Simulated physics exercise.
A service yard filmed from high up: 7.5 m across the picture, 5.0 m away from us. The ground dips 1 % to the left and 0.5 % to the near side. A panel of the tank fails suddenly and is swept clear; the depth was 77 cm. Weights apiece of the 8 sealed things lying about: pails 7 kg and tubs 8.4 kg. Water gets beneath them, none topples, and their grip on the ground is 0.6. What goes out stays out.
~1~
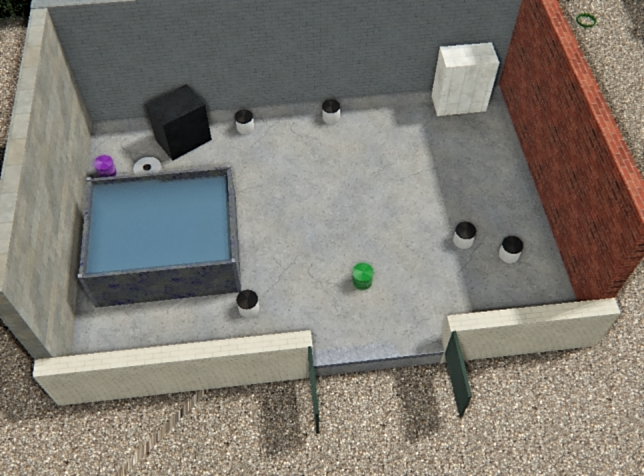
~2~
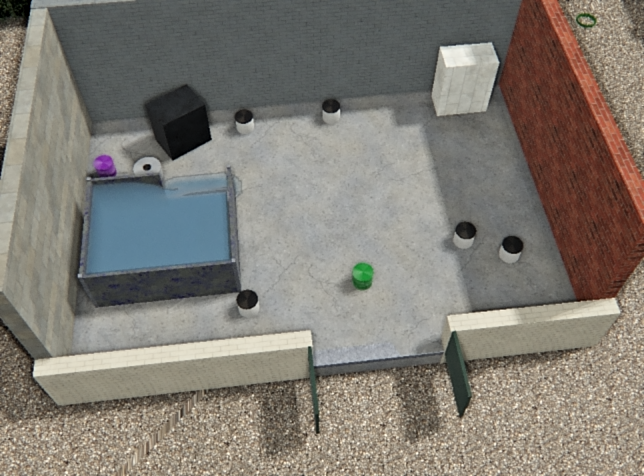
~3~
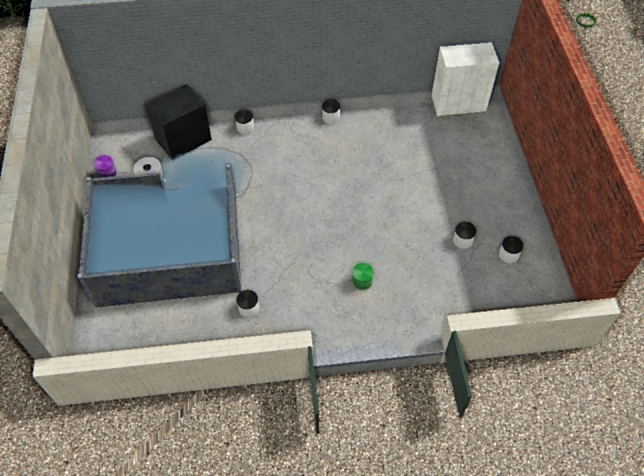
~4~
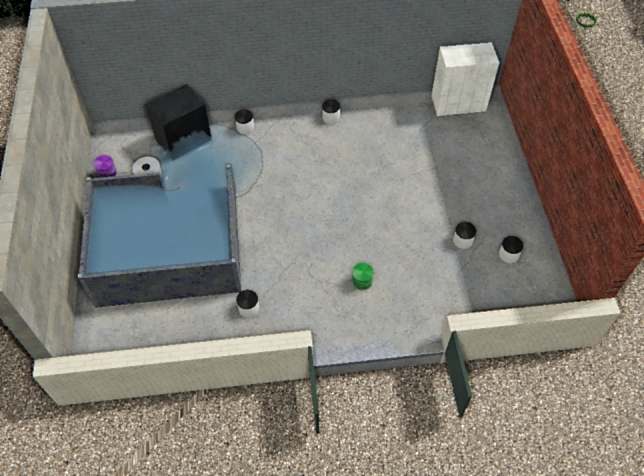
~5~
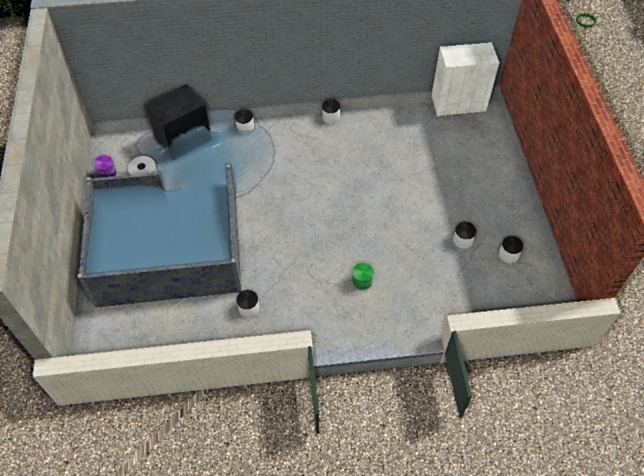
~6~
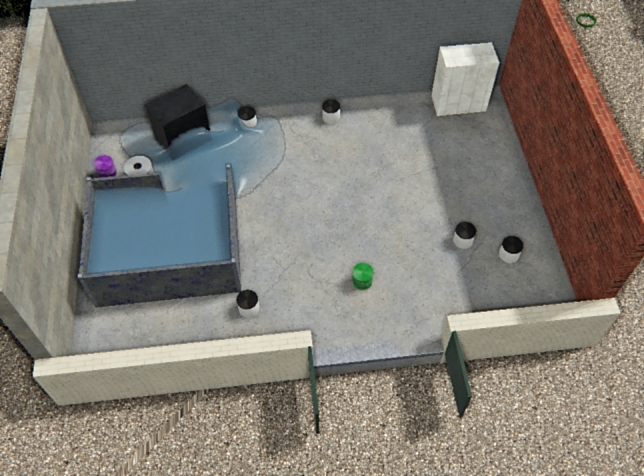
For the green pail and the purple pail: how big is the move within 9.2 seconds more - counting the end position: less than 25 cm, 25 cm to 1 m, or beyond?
The green pail slides a little; the purple pail travels far.
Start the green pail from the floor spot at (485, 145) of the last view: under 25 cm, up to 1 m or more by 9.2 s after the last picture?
It gets carried off.
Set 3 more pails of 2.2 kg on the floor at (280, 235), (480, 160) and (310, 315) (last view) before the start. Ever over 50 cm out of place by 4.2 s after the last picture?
In that order: Less, more, less.
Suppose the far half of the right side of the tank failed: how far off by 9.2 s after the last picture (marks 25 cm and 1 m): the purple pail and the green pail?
In that case the purple pail barely shifts, the green pail gets carried off.
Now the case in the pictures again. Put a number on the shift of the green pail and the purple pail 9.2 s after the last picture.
About 60 and 140 cm.
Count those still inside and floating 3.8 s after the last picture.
I count 3.
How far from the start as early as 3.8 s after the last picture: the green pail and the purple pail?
About 0 and 30 cm.
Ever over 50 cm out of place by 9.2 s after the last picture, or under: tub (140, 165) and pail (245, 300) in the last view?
In that order: Past it, under.
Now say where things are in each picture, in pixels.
The green pail at (363, 272), on the bottom; the purple pail at (103, 162) rests on the ground; 3.7 m2 under water; 0 of 8 have shifted, in the first picture.
The green pail at (363, 272), on the bottom; the purple pail at (103, 162), on the bottom; water covers 4.4 m2; 0 of 8 have shifted, in the second picture.
The green pail at (363, 272), on the bottom; the purple pail at (103, 162) rests on the ground; 5.2 m2 under water; 0 of 8 have shifted, in the third picture.
The green pail at (363, 272) rests on the ground; the purple pail at (103, 162) rests on the ground; 6.0 m2 under water; 0 of 8 have shifted, in the fourth picture.
The green pail at (363, 272) rests on the ground; the purple pail at (103, 162) rests on the ground; water covers 6.7 m2; 1 of 8 have shifted, in the fifth picture.
The green pail at (363, 272) rests on the ground; the purple pail at (103, 162) rests on the ground; water covers 7.5 m2; 2 of 8 have shifted, in the sixth picture.
Then, 1.2 s after the last picture the green pail is near (363, 272), 0.0 m from its start, aground; the purple pail is near (91, 168), 0.2 m from its start, afloat; 0 of 8 are out; 3 afloat.
Then, 3.8 s after the last picture the green pail is near (363, 272), 0.0 m from its start, aground; the purple pail is near (89, 169), 0.3 m from its start, afloat; 0 of 8 are out; 3 afloat.
Then, 6.2 s after the last picture the green pail is near (352, 271), 0.2 m from its start, aground; the purple pail is near (137, 136), 0.7 m from its start, afloat; 0 of 8 are out; 2 afloat.
Then, 9.2 s after the last picture the green pail is near (323, 263), 0.6 m from its start, aground; the purple pail is near (186, 177), 1.5 m from its start, afloat; 0 of 8 are out; 3 afloat.
